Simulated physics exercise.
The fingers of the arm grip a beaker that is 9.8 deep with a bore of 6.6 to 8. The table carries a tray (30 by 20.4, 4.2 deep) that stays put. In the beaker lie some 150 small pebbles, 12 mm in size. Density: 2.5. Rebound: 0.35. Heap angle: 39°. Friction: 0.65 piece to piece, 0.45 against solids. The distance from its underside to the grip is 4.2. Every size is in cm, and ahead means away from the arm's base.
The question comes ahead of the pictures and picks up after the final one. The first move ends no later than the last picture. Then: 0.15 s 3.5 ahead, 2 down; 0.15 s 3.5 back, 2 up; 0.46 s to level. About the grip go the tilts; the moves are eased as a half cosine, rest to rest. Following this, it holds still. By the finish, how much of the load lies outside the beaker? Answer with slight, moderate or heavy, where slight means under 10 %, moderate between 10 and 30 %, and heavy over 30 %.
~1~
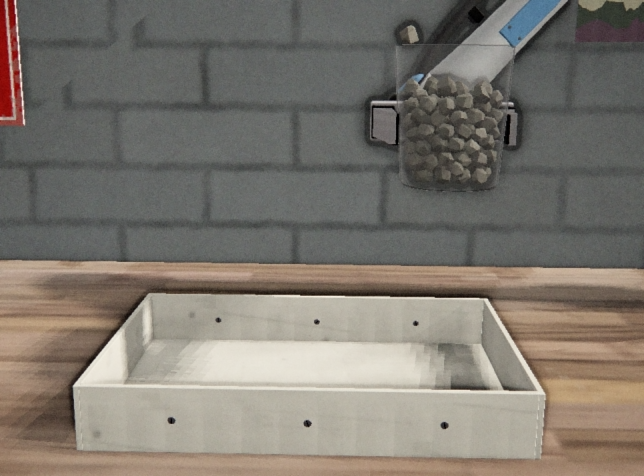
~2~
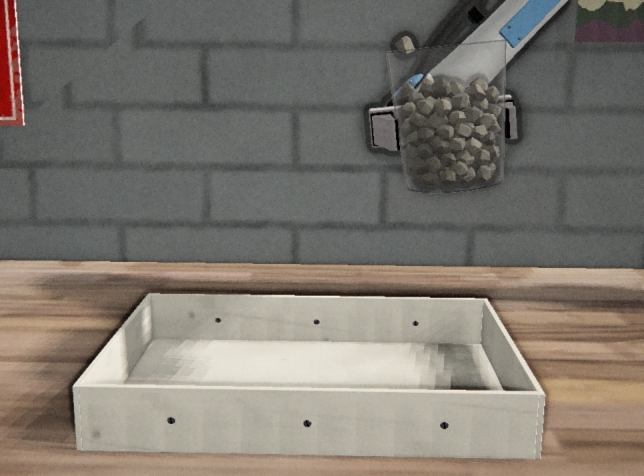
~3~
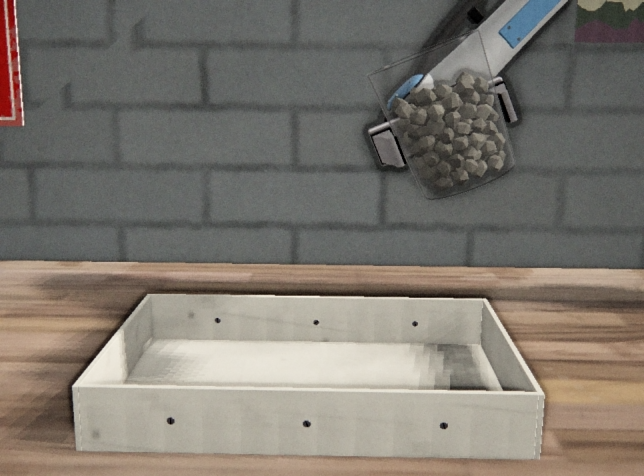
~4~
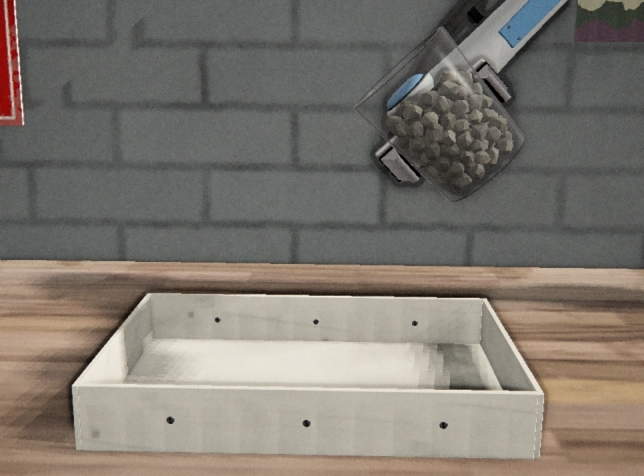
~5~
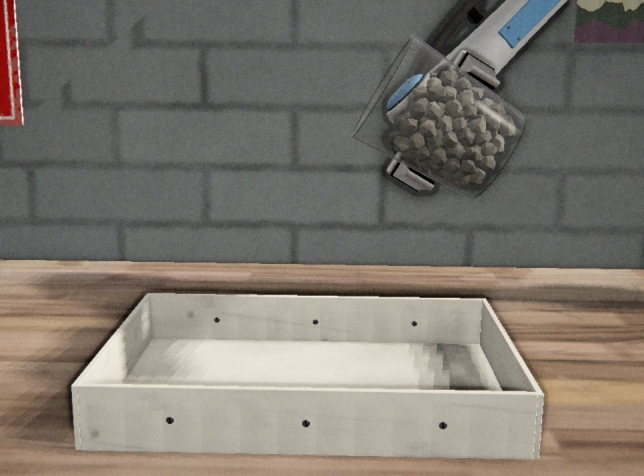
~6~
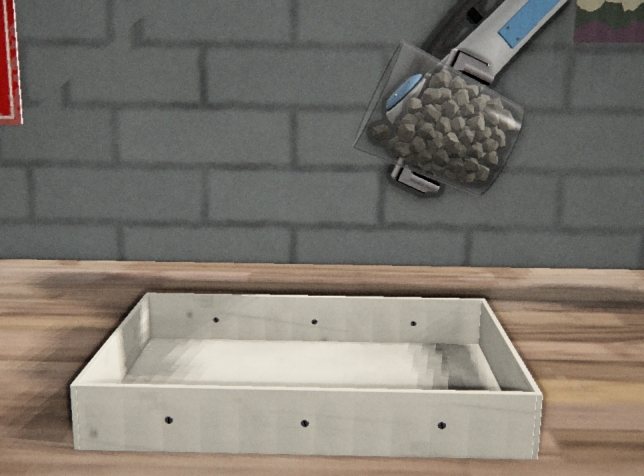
Slight, under 10 %.
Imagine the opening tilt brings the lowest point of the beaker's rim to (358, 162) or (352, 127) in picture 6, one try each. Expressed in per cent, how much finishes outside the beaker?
Roughly 10 and 0 percent.
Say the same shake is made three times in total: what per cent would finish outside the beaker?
That change gives some 0 percent.
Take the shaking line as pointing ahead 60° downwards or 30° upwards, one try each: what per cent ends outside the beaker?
First try some 0 %, second try some 5 %.
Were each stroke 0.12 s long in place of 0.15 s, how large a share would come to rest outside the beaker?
5 %.
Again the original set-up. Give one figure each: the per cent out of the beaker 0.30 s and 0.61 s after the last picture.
I'd put it near 0 percent first and near 0 percent later.
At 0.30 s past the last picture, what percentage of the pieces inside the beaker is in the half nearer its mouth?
Share in the mouth half: About 35 %.
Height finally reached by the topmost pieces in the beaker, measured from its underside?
Roughly 9.0 cm.
Then, 0.30 s later, tilted 66° forward, highest piece 23 above the table; 151 in the beaker.
Then, 0.61 s later, tilted 16° forward, highest piece 25 above the table; 150 in the beaker, 1 in the tray.
Then, 0.96 s later, level, highest piece 26 above the table; 150 in the beaker, 1 in the tray.
Then, 2.01 s later, level, highest piece 26 above the table; 150 in the beaker, 1 in the tray.
At rest, 150 in the beaker, 1 in the tray. That is 1 % outside the beaker.
